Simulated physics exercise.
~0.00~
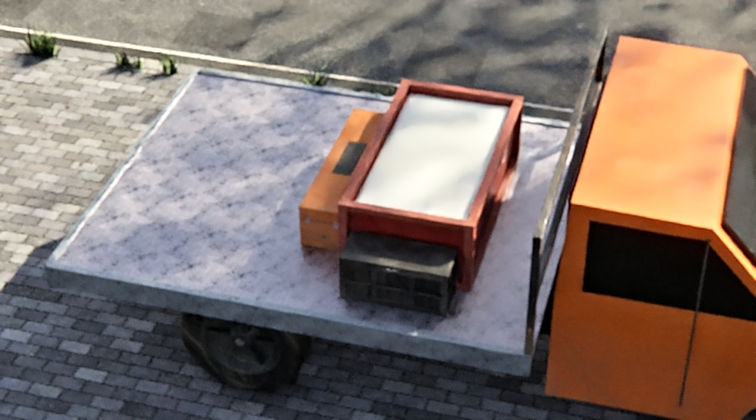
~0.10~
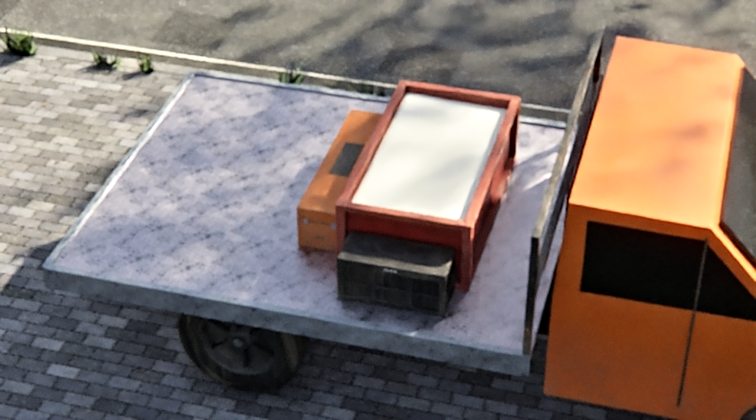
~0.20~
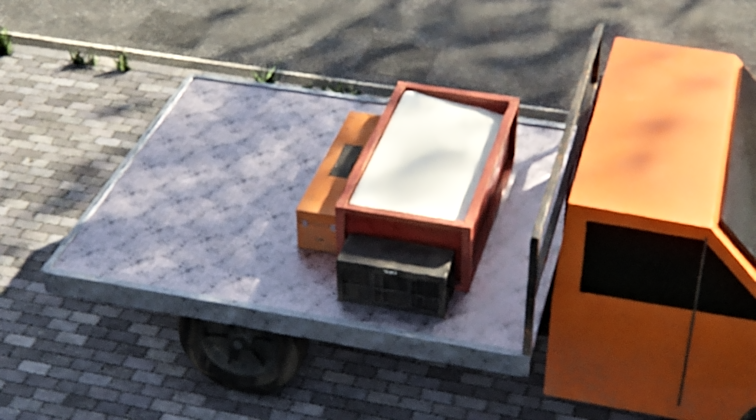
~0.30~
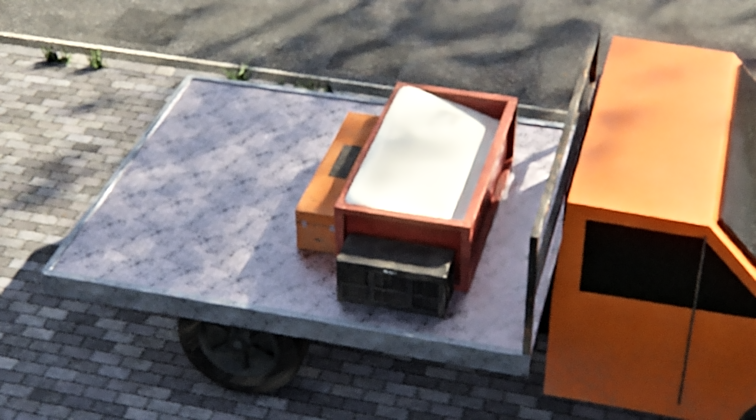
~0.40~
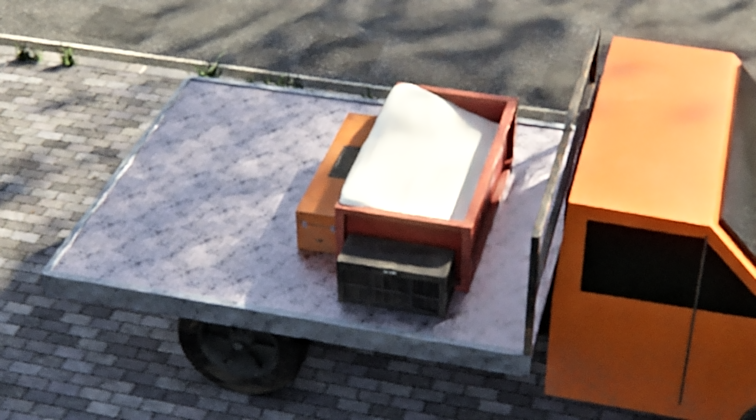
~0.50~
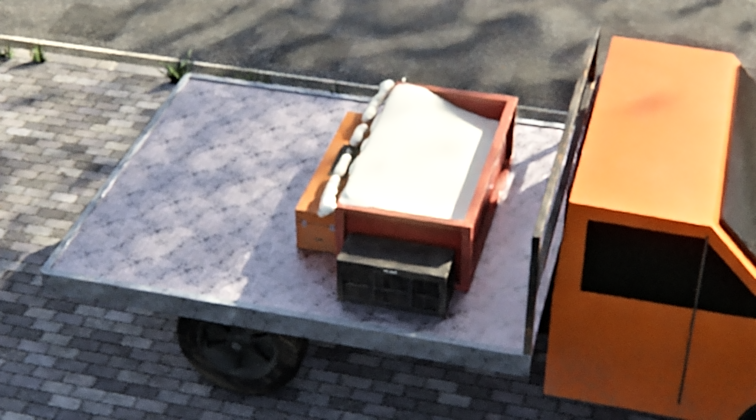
Orange flatbed pickup pulling away rightward, whitewash in its red tank heaping up leftward, then slopping over the rim above a toolbox.
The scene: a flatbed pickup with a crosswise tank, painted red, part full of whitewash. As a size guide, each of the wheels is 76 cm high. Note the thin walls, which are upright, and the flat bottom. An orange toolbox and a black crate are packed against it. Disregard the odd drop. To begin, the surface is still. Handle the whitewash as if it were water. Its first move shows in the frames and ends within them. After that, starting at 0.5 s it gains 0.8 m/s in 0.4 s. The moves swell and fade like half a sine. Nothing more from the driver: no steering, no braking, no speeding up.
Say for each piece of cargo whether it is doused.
Orange toolbox - struck. Black crate - missed.
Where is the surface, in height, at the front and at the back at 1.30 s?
Roughly 36 cm in front and 32 cm behind.
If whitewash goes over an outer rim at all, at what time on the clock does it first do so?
Looks like it happens close to 0.6 s in.
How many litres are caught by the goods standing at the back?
I'd put it near 7 litres.
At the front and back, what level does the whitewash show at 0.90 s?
Roughly 32 cm in front and 36 cm behind.
By 0.90 s it stands 35 cm high behind and 32 cm in front; 3 per cent has gone over the back.
By 1.30 s it stands 32 cm high behind and 35 cm in front; 3 per cent has gone over the back.
By 1.80 s it stands 34 cm high behind and 32 cm in front; 3 per cent has gone over the back.
By 3.88 s 3 per cent has gone over the back; the orange toolbox has caught 7 litres and the black crate a few drops.
